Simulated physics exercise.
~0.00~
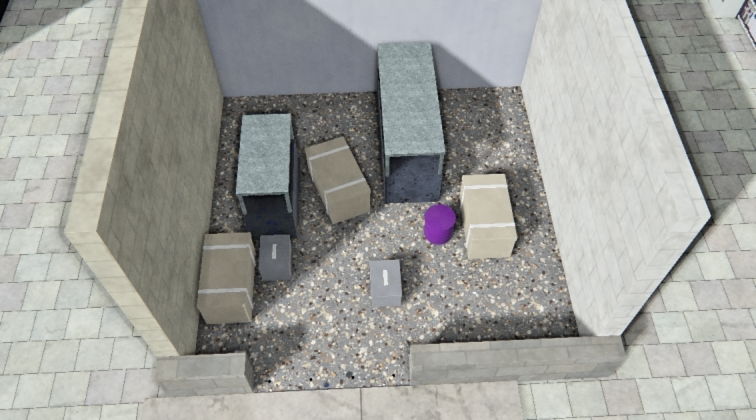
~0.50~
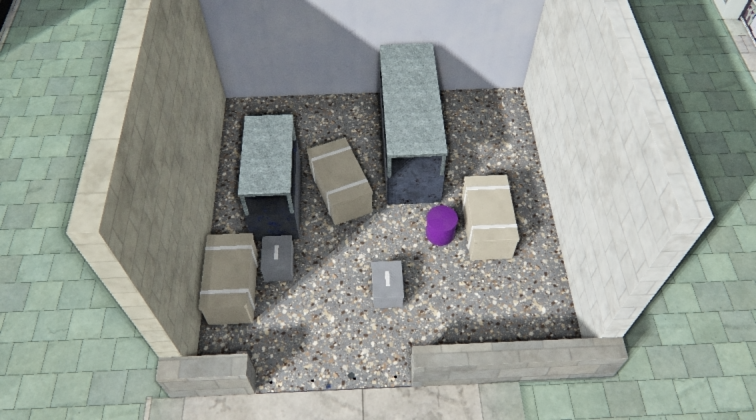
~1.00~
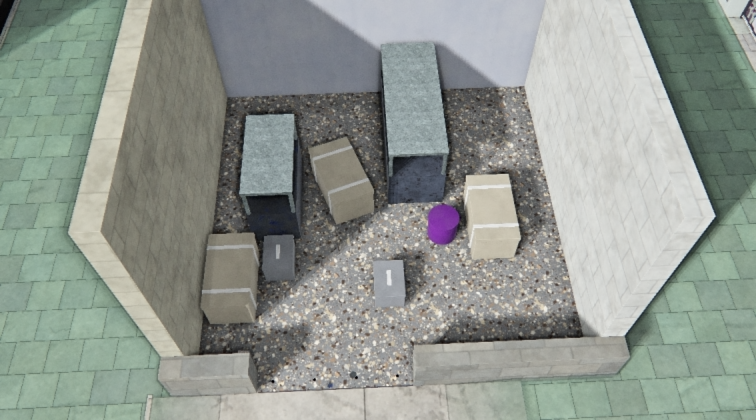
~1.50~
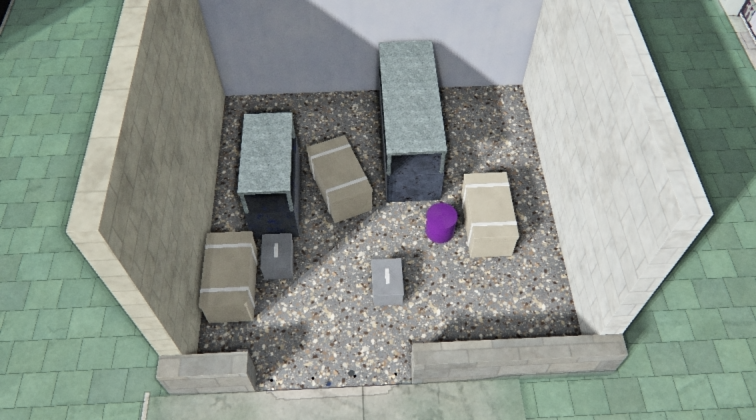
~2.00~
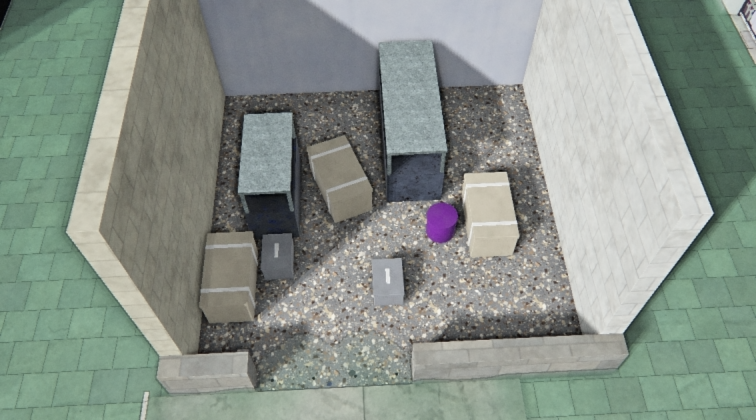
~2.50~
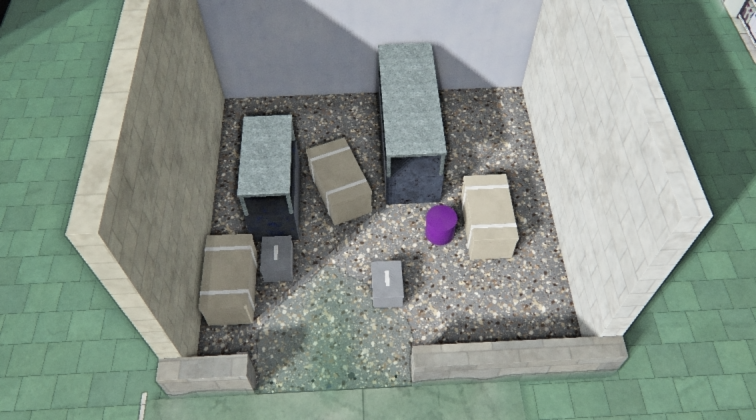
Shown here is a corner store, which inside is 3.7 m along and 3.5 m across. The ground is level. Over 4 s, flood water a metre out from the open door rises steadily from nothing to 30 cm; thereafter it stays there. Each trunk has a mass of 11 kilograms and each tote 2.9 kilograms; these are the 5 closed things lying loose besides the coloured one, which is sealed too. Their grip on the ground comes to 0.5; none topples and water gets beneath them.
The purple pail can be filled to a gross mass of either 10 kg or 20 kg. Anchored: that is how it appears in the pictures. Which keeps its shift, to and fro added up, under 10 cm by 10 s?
Neither filling is enough.
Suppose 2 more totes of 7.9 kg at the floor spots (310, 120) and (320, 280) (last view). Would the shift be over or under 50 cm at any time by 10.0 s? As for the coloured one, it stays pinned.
First exceeds it, then exceeds it.
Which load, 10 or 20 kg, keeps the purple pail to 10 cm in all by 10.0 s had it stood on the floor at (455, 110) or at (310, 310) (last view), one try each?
Note, in order: Heavier only OK; none OK.
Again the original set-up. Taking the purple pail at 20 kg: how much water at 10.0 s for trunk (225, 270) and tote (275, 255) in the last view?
Depth approx. 21 cm / 22 cm.
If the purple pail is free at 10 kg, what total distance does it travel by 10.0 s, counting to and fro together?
Around 100 cm in total.
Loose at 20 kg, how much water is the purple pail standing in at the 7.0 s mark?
12 cm, roughly.
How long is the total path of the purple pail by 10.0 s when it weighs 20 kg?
The total path comes to around 60 cm.
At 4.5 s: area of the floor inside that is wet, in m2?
Some 7.5 m2 of it.
After 3.5 s the purple pail would be 0 cm from its start with 10 kg and 0 cm from its start with 20 kg; 0 cm of water round it then.
After 4.5 s the purple pail would be 3 cm from its start with 10 kg and 0 cm from its start with 20 kg; 9 cm of water round it then.
After 7.0 s the purple pail would be 64 cm from its start with 10 kg and 1 cm from its start with 20 kg; 12 cm of water round it then.
After 10.0 s the purple pail would be 66 cm from its start with 10 kg and 66 cm from its start with 20 kg; 16 cm of water round it then.
